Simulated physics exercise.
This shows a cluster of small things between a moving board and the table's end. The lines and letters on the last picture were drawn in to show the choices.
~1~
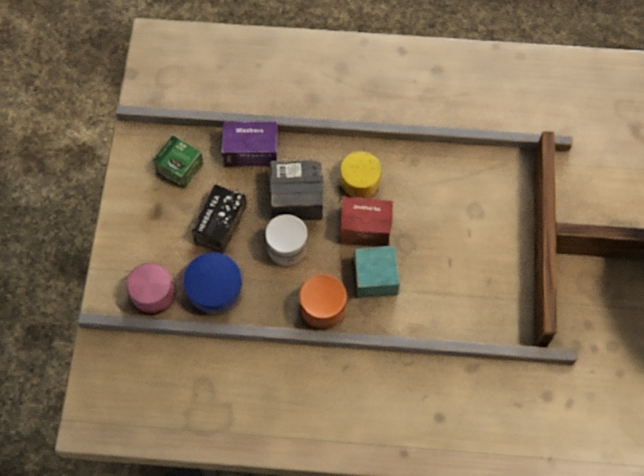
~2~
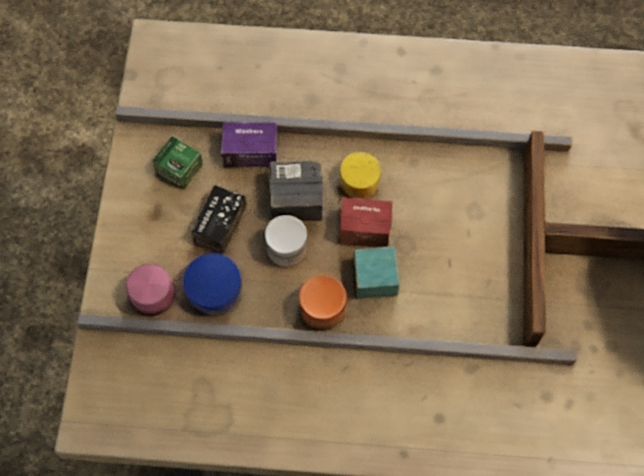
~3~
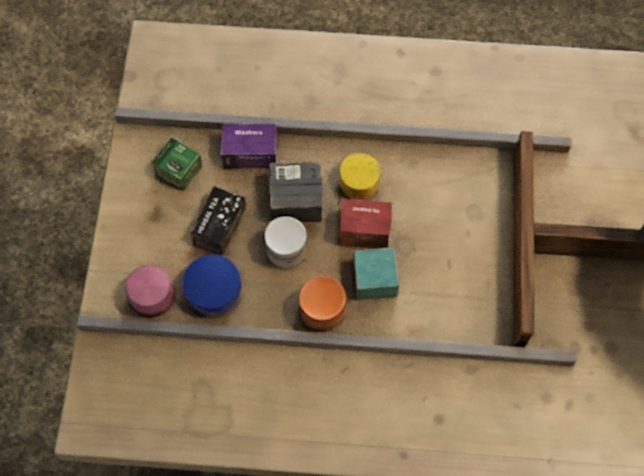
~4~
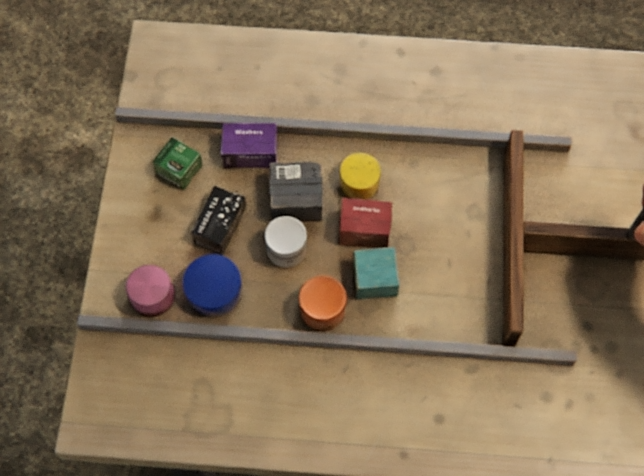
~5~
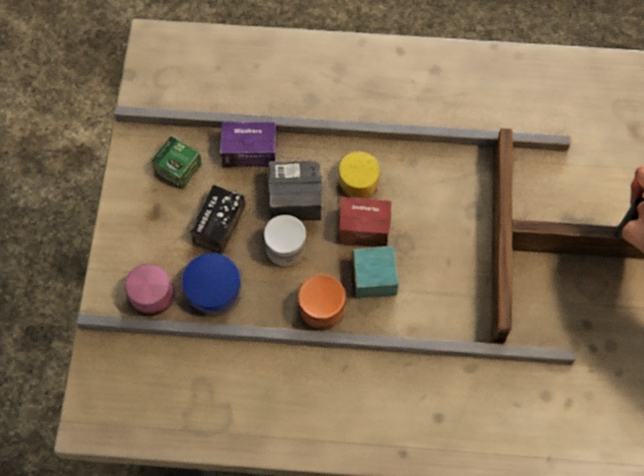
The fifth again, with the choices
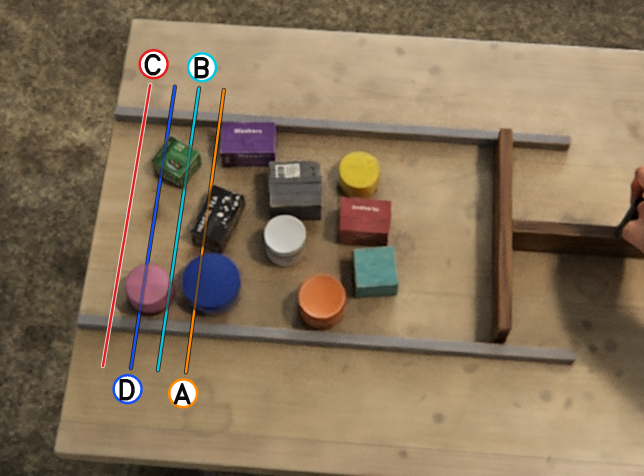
A pale wooden tabletop above a mottled brown floor is seen from overhead by a still camera. Between two grey rails lie a green packet, purple box, black packet, grey box, yellow and white tubs, red packet and teal block, with pink, blue and orange round containers along the lower side. A brown wooden board with a handle slides slowly left, a hand appearing on its handle at right, while the objects stay put.
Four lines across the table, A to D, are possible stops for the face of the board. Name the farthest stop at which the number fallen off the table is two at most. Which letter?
As far as mark A.
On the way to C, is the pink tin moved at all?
Yes.
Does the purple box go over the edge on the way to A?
No.
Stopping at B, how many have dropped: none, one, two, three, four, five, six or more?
By then, three.
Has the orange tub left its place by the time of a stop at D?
Yes.
On the marked copy, A at (206, 223); B at (180, 221); C at (128, 217); D at (154, 219).
Following A. Soon after the start, board (398, 217); turquoise block (366, 271); pink tin (150, 290).
Later, board (290, 209); black packet (185, 219); blue pot (201, 292).
In the end, board (208, 204); green packet over the edge; pink tin over the edge; two fallen.
As for the rest, B drops three; C drops seven; D drops seven.
